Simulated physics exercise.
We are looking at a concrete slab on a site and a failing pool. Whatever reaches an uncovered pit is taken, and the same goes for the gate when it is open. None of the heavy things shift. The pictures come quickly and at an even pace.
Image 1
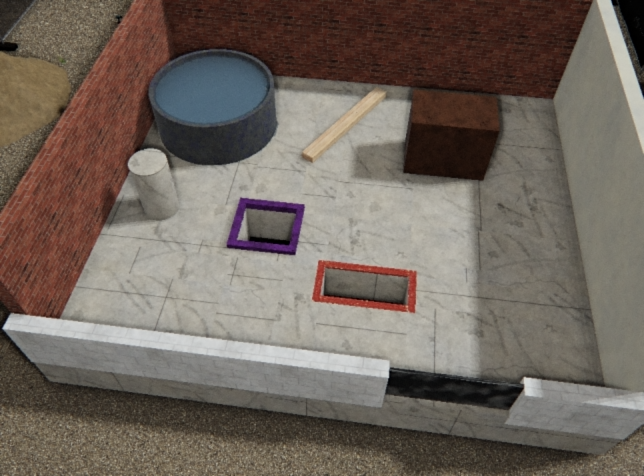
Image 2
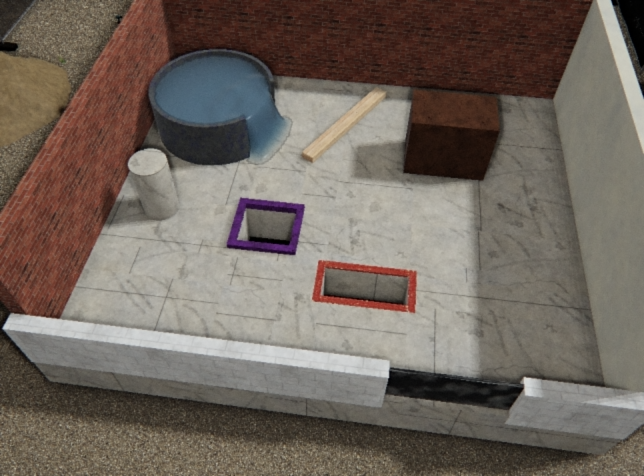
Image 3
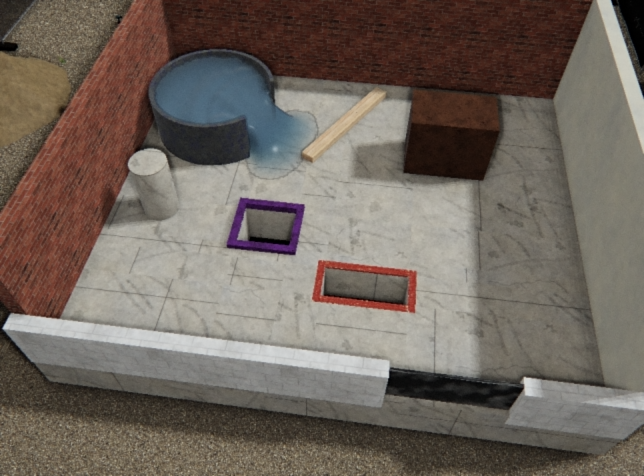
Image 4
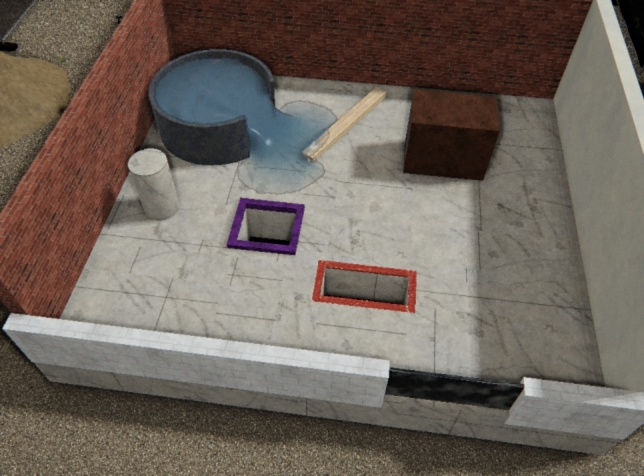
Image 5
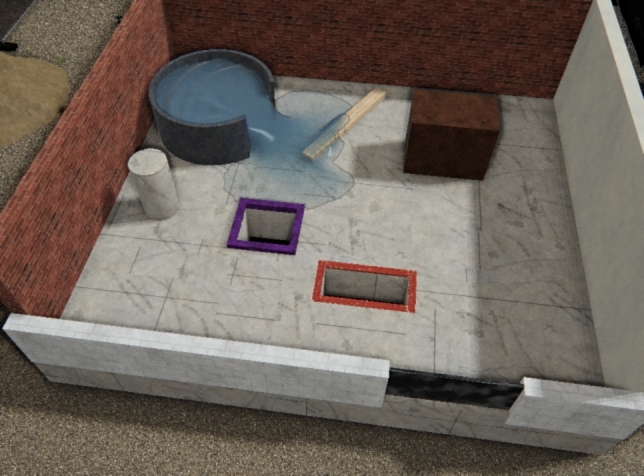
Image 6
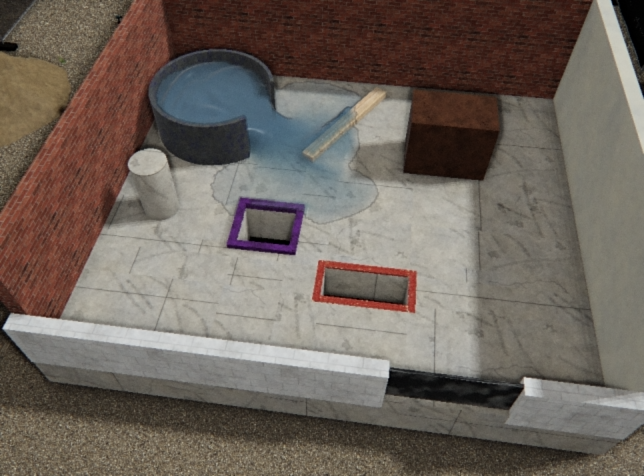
Water pours from a gap in the round pool and spreads across the slab around a plank.
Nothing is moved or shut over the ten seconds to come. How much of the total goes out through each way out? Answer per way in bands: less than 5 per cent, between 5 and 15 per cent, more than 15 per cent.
Going out through each: The gate, less than 5 per cent; the red pit, more than 15 per cent; the purple pit, less than 5 per cent.
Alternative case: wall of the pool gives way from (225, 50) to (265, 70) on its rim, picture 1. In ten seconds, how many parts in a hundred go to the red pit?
Share recorded - red: 6 %.
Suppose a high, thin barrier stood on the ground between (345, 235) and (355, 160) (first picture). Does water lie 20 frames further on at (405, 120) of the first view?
Submerged.
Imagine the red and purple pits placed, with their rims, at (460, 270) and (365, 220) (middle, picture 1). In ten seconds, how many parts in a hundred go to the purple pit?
The purple pit receives 10 per cent.
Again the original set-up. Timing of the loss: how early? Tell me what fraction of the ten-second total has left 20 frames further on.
About 45 %.
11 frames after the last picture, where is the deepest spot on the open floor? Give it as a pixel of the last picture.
Near (315, 144).
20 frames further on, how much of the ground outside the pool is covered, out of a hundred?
That works out to some 60 in a hundred.
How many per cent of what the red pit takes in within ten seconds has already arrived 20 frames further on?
Share at that point: Close to 40 in a hundred.
A moment on, water covers 30 % of the floor; the gate 0 %, the red pit 0 %, the purple pit 1 %.
Next, water covers 50 % of the floor; the gate 0 %, the red pit 4 %, the purple pit 1 %.
Then, water covers 60 % of the floor; the gate 0 %, the red pit 7 %, the purple pit 2 %.
Later, water covers 75 % of the floor; the gate 0 %, the red pit 11 %, the purple pit 2 %.
In the end, water covers 95 % of the floor; the gate 0 %, the red pit 18 %, the purple pit 2 %.
